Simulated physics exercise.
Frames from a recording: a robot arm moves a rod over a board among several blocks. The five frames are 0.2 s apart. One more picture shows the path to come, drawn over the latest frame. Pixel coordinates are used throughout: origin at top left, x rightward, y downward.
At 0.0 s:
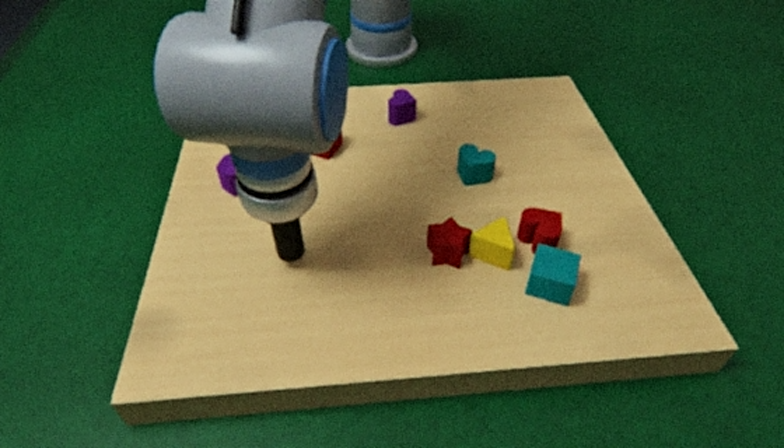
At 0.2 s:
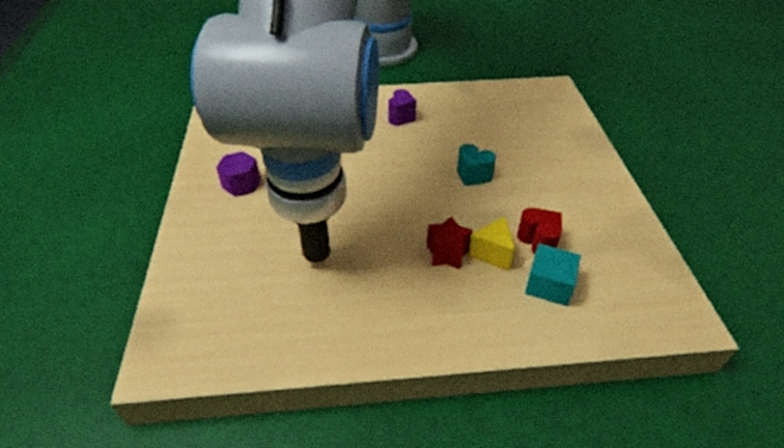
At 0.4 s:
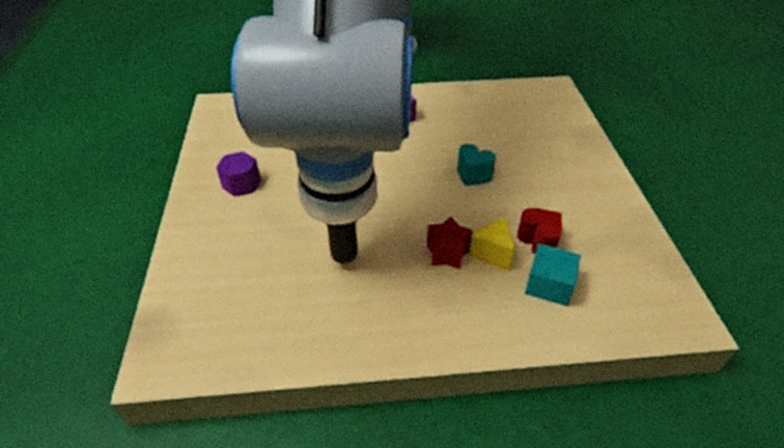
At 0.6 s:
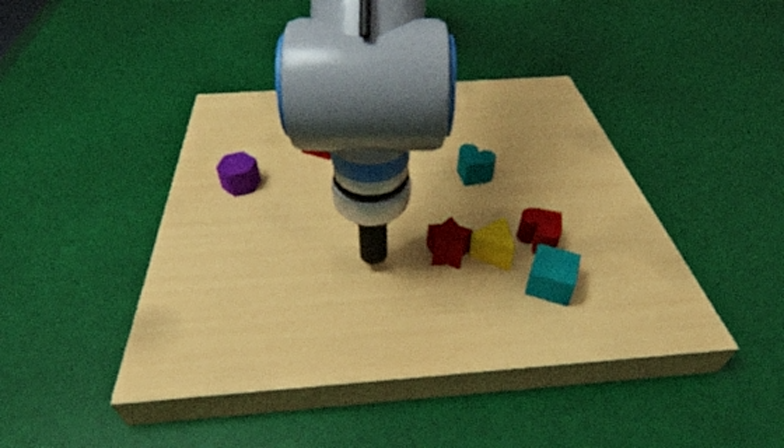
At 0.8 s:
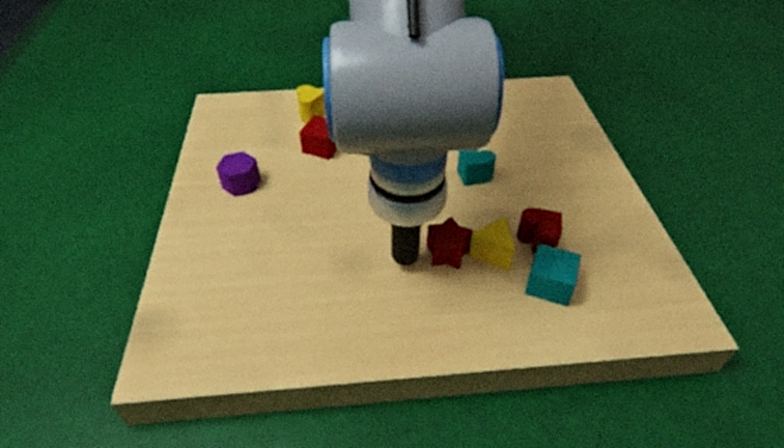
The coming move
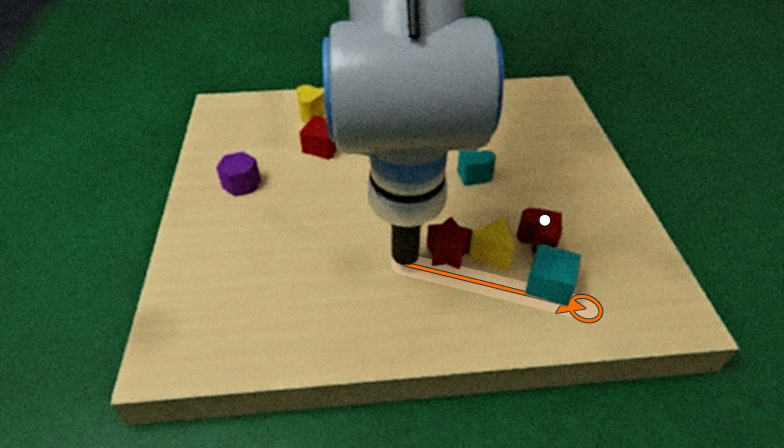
A robot arm moves its black rod rightward across the board, nearing the red star block.
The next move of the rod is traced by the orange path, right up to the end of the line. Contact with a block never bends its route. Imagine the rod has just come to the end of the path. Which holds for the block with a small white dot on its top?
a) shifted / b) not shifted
b
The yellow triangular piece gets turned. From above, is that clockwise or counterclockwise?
Looking down, it rotates clockwise.
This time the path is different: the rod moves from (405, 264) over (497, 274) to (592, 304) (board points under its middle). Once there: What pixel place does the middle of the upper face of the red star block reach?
The centre of its top will be at (471, 227).
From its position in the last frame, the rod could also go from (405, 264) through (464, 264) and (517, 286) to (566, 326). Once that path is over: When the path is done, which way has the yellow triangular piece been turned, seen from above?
It goes round the way clock hands do.
The drawn path runs from (405, 264) to (585, 308); the dot is on the red heart-shaped block.
What follows on the original path. One third of the way, rod at (465, 269); red star block at (464, 233), turned 75° anticlockwise; yellow triangular piece at (504, 229), turned 25° clockwise.
Two thirds of the way, rod at (527, 285); red star block at (464, 233), turned 75° anticlockwise; yellow triangular piece at (504, 229), turned 25° clockwise; turquoise four-sided block at (567, 263), turned 15° anticlockwise.
At the end, rod at (589, 300); red star block at (464, 233), turned 75° anticlockwise; yellow triangular piece at (504, 229), turned 25° clockwise; red heart-shaped block not moved; turquoise four-sided block at (600, 260), turned 85° anticlockwise.
